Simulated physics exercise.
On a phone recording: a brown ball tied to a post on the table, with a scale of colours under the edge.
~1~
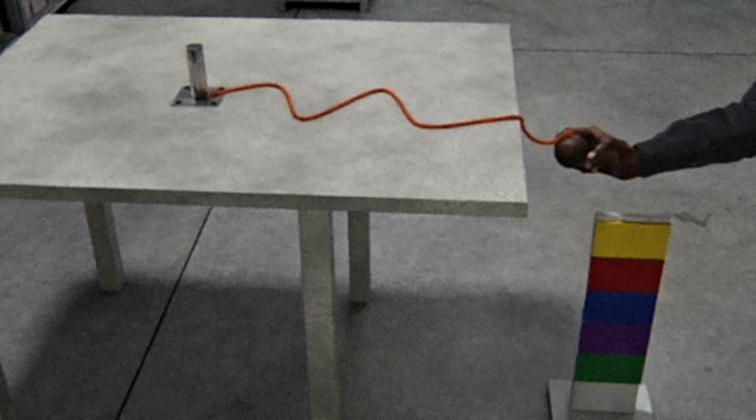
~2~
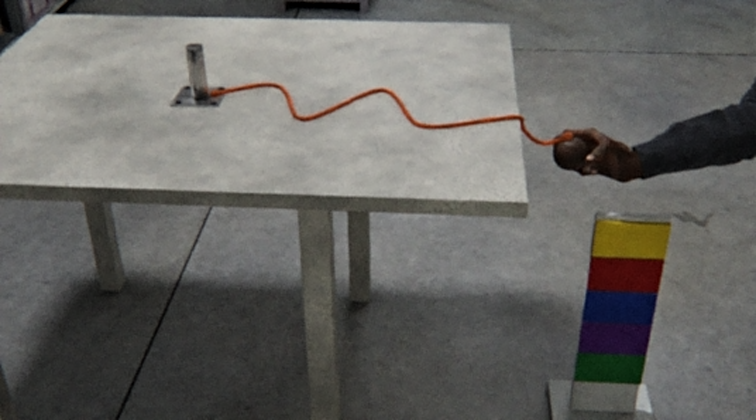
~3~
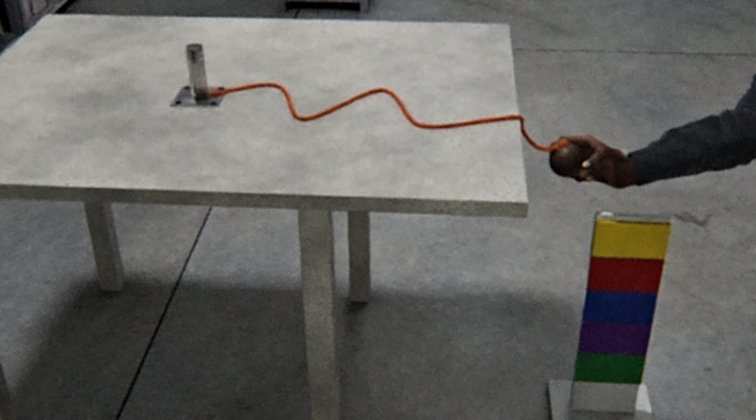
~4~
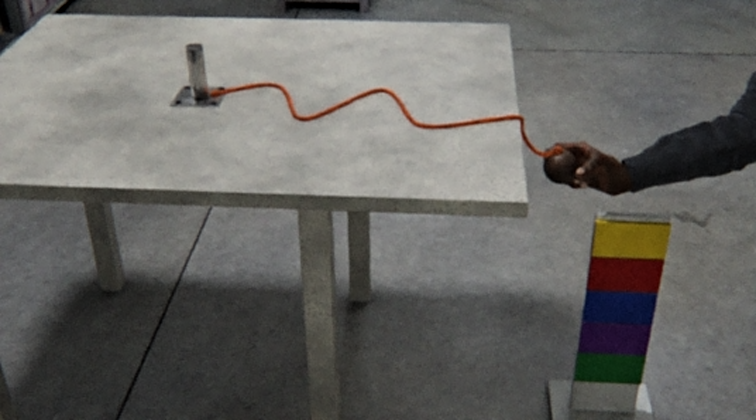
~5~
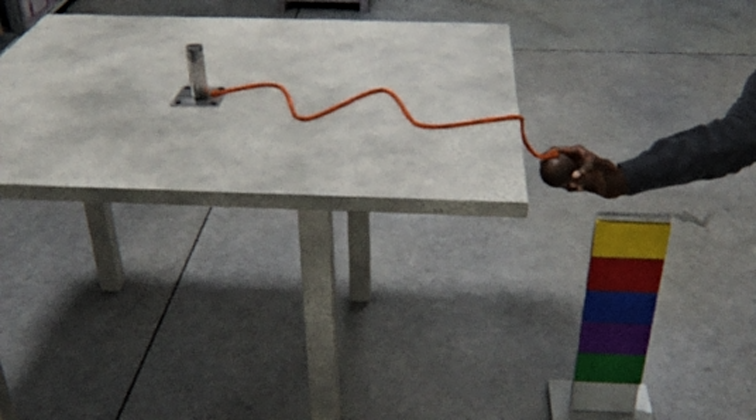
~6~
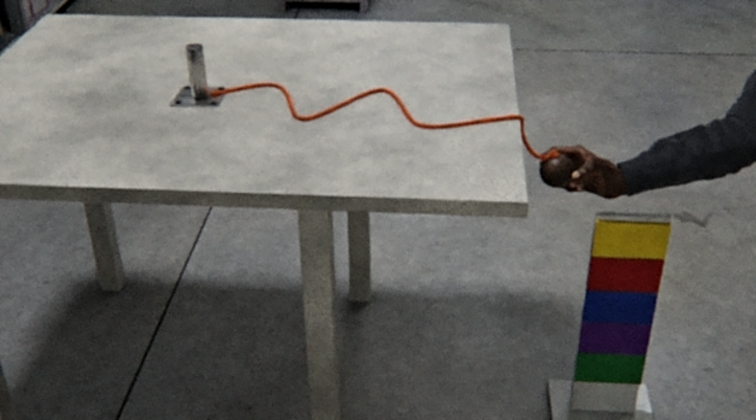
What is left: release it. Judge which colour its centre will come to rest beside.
Its centre comes to rest beside blue.
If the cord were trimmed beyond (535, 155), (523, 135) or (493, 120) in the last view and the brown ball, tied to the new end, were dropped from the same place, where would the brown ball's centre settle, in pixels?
In order, it comes to rest around (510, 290), (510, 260) and (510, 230).
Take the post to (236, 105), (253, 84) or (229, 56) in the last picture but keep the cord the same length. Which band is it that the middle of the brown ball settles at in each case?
In turn, purple, then purple, then blue.
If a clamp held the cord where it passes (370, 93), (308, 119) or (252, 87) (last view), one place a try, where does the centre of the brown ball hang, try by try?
(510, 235), (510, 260), (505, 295).
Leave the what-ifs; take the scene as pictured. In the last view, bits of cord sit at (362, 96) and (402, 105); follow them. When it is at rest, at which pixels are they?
They end up at (442, 110) and (512, 114).
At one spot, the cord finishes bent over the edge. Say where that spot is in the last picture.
The spot located at (404, 108) in the last picture.
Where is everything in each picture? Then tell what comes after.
Brown ball (571, 151); yellow (631, 241); red (625, 276); blue (620, 308); purple (615, 340); green (610, 369), in the first picture.
Brown ball (570, 153); cord through (254, 86) (294, 113) (362, 96) (407, 114) (486, 121), in the second picture.
Brown ball (566, 160), in the third picture.
Brown ball (561, 167); cord through (254, 86) (294, 113) (362, 96) (407, 114) (486, 121), in the fourth picture.
Brown ball (557, 170), in the fifth picture.
Brown ball (557, 171); cord through (254, 86) (294, 113) (362, 96) (407, 114) (486, 121), in the sixth picture.
Soon after, ball near (516, 293); level with blue.
Then, ball near (501, 301); level with blue.
At rest, ball near (506, 304); level with blue. Its middle rests at the blue band.
